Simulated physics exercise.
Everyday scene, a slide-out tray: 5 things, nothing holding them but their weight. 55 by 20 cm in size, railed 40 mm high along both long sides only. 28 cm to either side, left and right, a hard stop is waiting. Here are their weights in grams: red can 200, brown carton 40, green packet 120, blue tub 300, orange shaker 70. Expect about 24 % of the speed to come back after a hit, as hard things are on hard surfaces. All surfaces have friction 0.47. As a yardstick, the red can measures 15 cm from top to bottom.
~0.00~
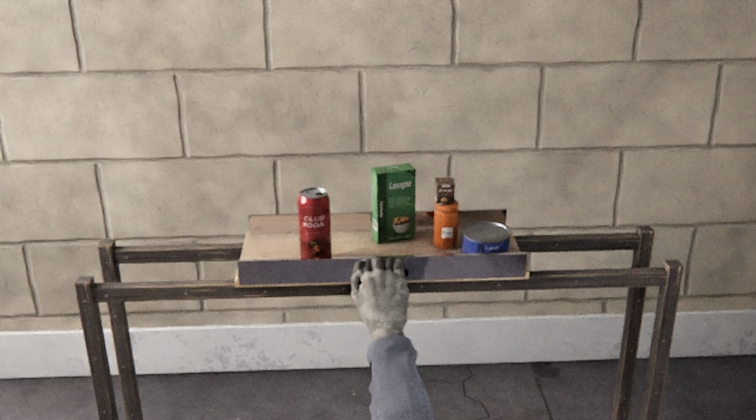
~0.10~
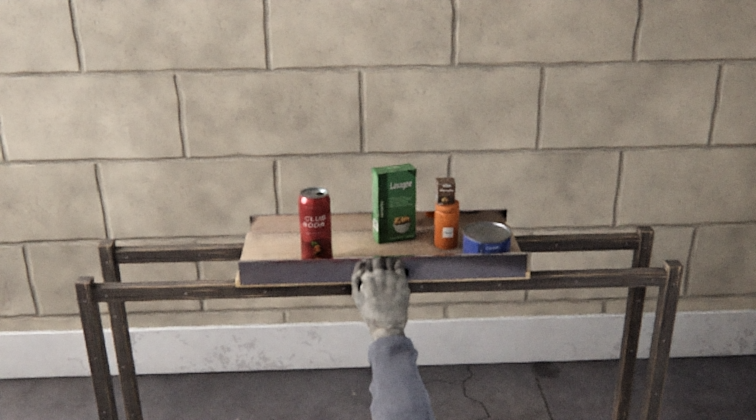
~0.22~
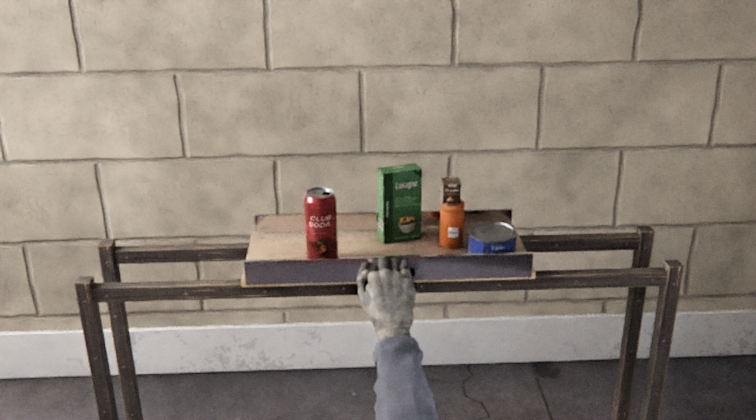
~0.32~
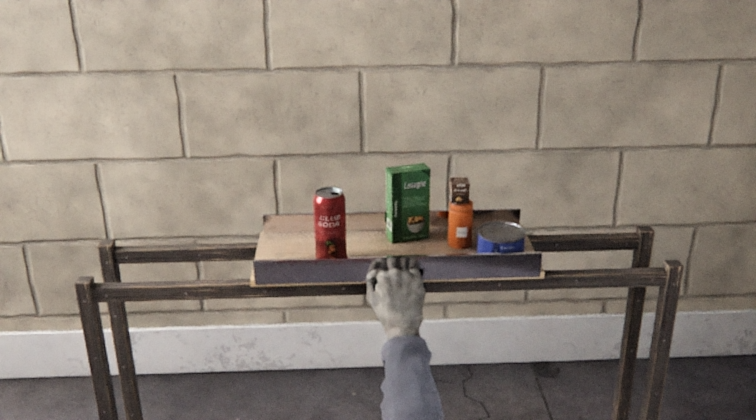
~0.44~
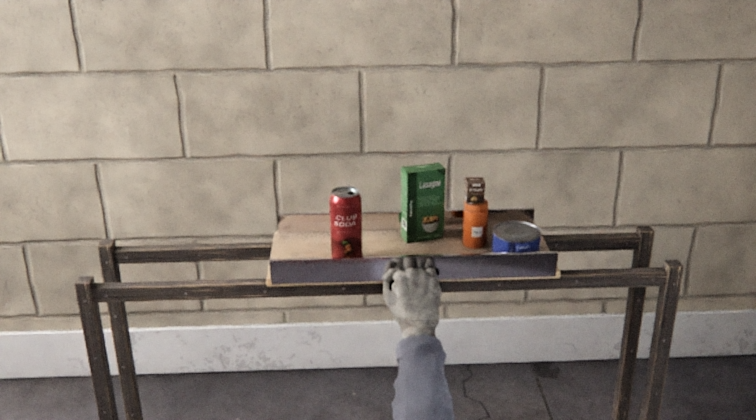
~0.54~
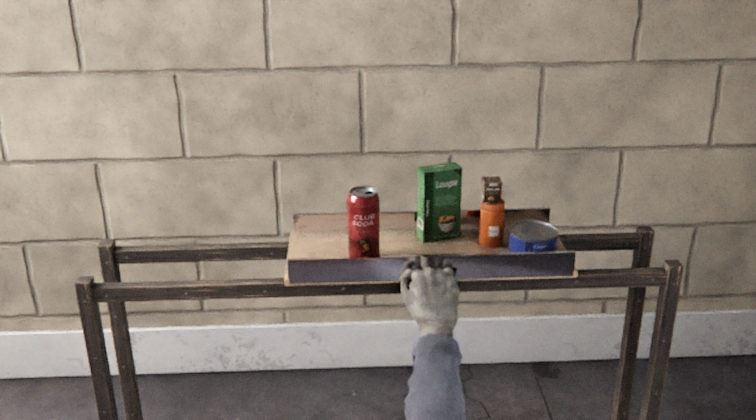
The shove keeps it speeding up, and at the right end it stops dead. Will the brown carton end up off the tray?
Yes.
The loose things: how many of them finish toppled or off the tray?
3.
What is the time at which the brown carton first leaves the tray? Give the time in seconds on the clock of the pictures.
Answer: About 1.2 s.
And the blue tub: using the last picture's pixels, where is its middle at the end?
It comes to rest somewhere around (643, 239).
By 0.94 s, tray has slid 28 cm right; brown carton tilted 4° near (593, 187); orange shaker tilted 4°; red can 2 cm from its spot.
By 1.24 s, tray has slid 28 cm right; brown carton now off the tray; orange shaker on its side; red can tilted 31°.
By 1.34 s, tray has slid 28 cm right; orange shaker on its side; red can tilted 48°; green packet 4 cm from its spot.
By 1.54 s, tray has slid 28 cm right; red can on its side; orange shaker on its side; green packet 4 cm from its spot.
When it is over (1.9 s), off the tray, brown carton; lying over on the tray, red can and orange shaker; the other 2 within 5 cm of the start.
